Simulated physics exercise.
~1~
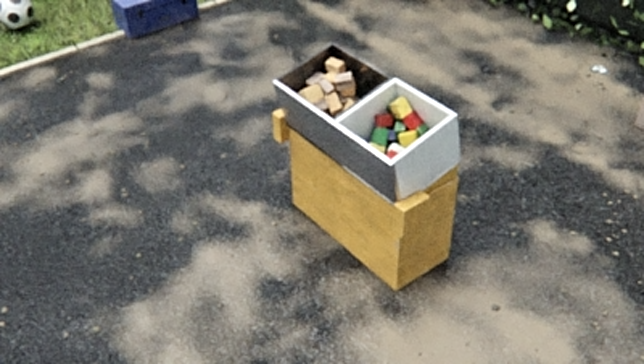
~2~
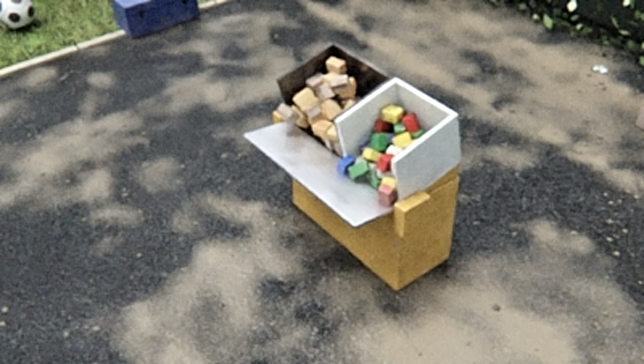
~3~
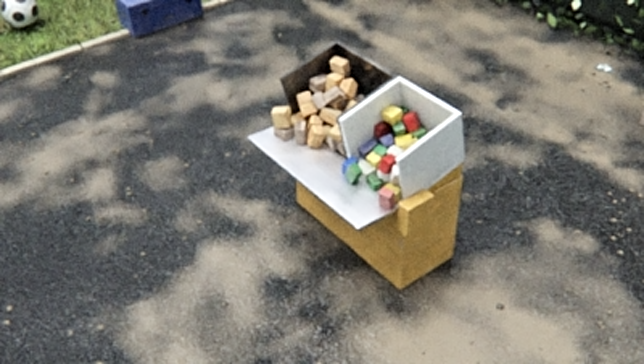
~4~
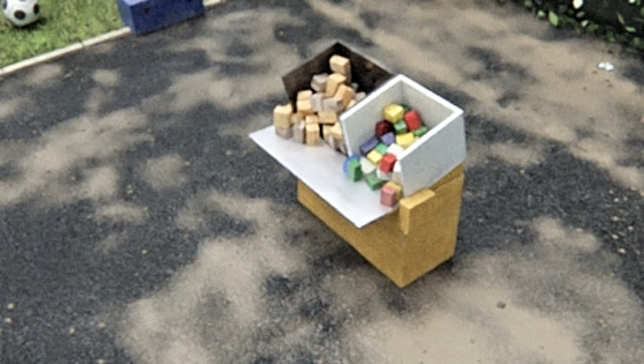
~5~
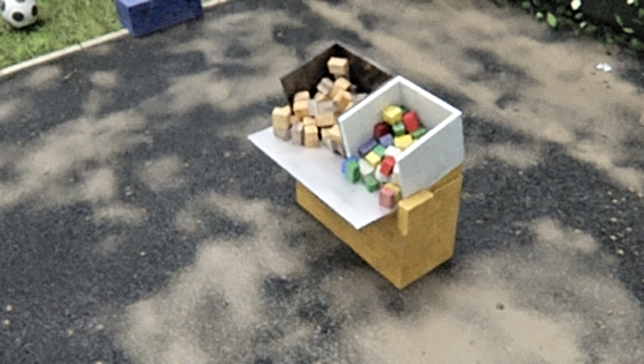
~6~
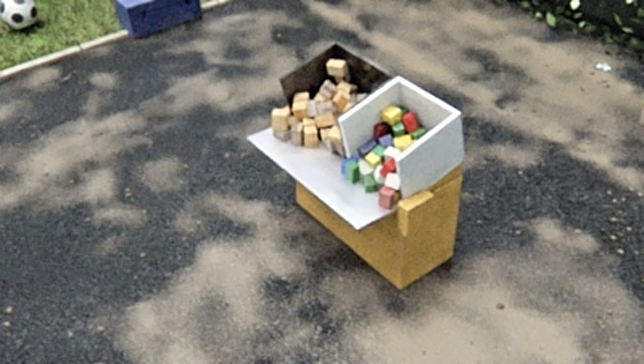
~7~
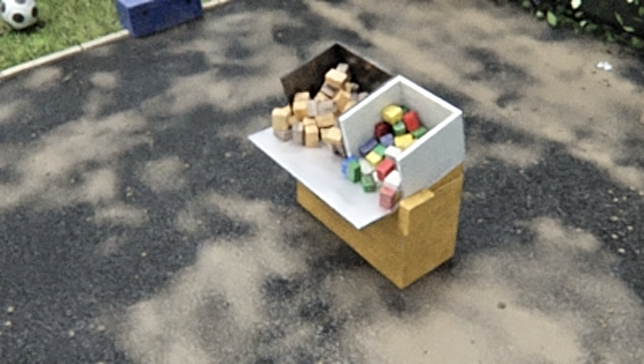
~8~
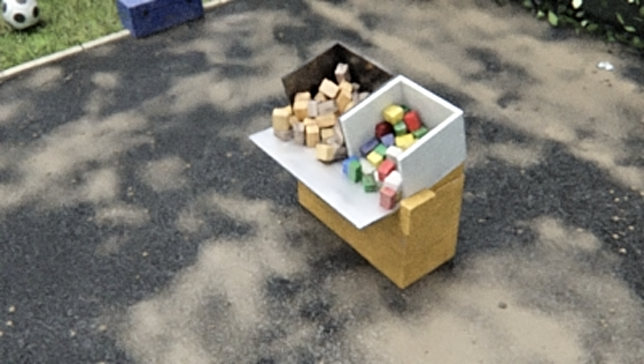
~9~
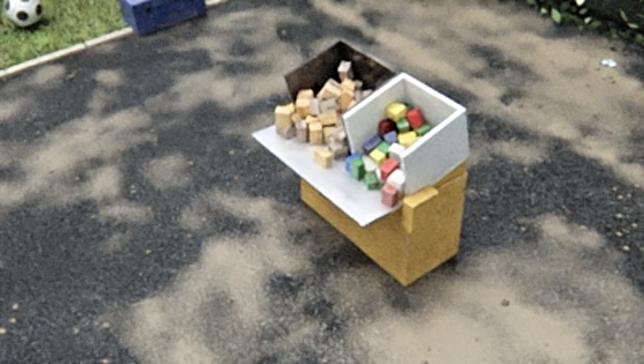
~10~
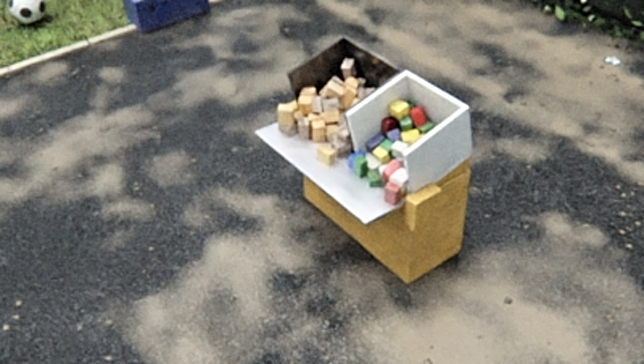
On dark, sandy-patched ground, a flap drops open and blocks slide onto it, none falling off.
